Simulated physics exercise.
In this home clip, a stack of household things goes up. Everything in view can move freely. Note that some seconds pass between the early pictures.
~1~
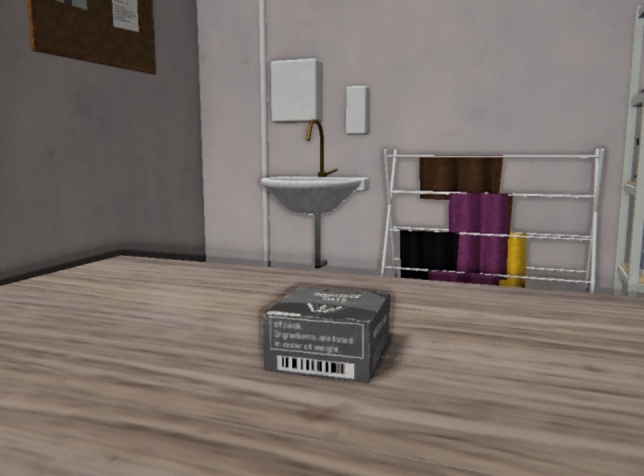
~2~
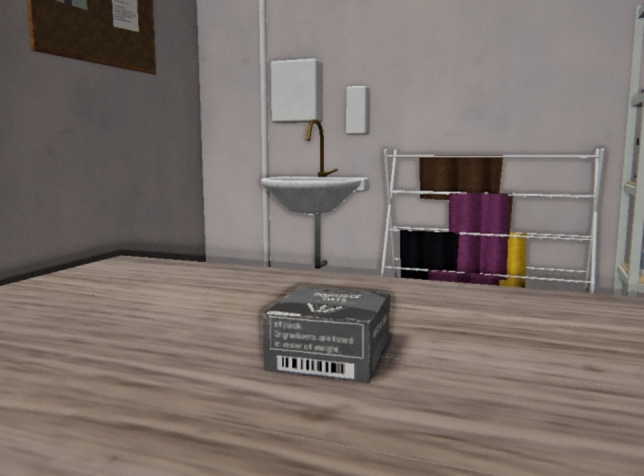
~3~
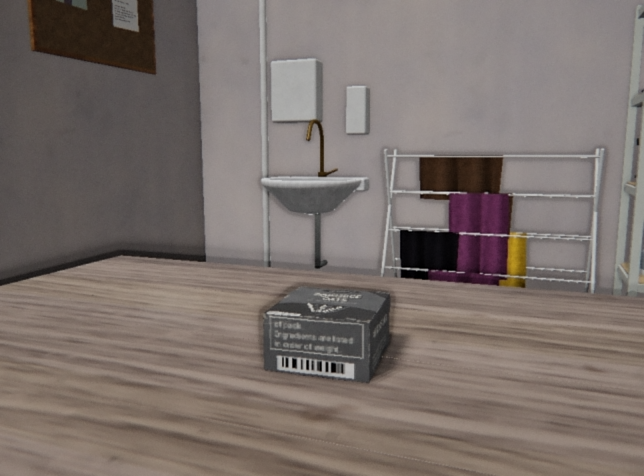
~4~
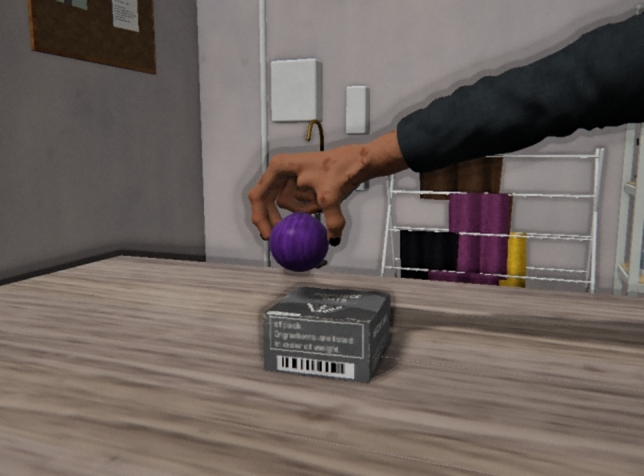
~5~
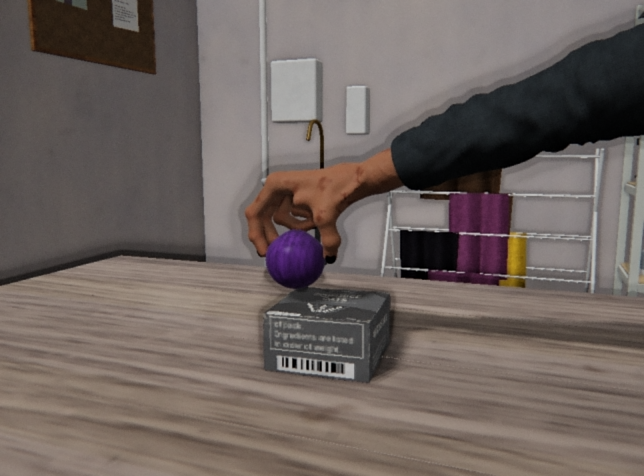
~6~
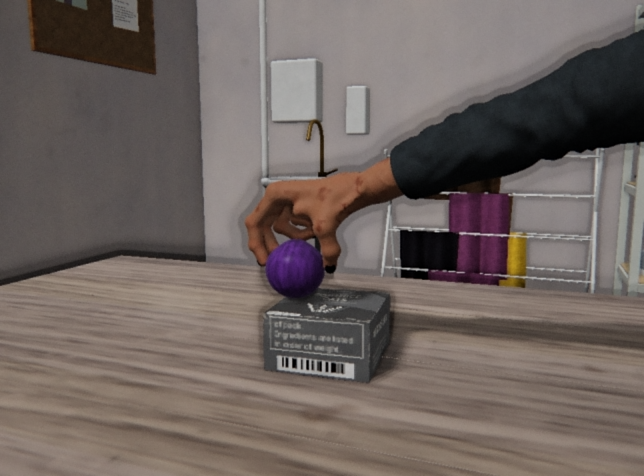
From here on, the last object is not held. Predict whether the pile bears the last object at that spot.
It bears it.
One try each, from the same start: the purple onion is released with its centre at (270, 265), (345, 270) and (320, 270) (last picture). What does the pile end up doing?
Collapses; stays standing; stays standing.
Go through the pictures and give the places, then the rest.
In the first picture, the last thing is not in view yet; grey box (330, 330).
In the second picture, the last thing is not in view yet; grey box (330, 330).
In the third picture, the last thing is not in view yet; grey box (330, 330).
In the fourth picture, coming down; purple onion (299, 242); grey box (330, 330).
In the fifth picture, coming down; purple onion (296, 259); grey box (330, 330).
In the sixth picture, set down, still held; purple onion (296, 268); grey box (330, 330).
Then, 0.30 s after the last picture, nothing has stirred.
Then, 0.80 s after the last picture, purple onion resting near (296, 269).
At rest, both in place. Seen from the same camera at the end, purple onion near (296, 269). The pile holds.
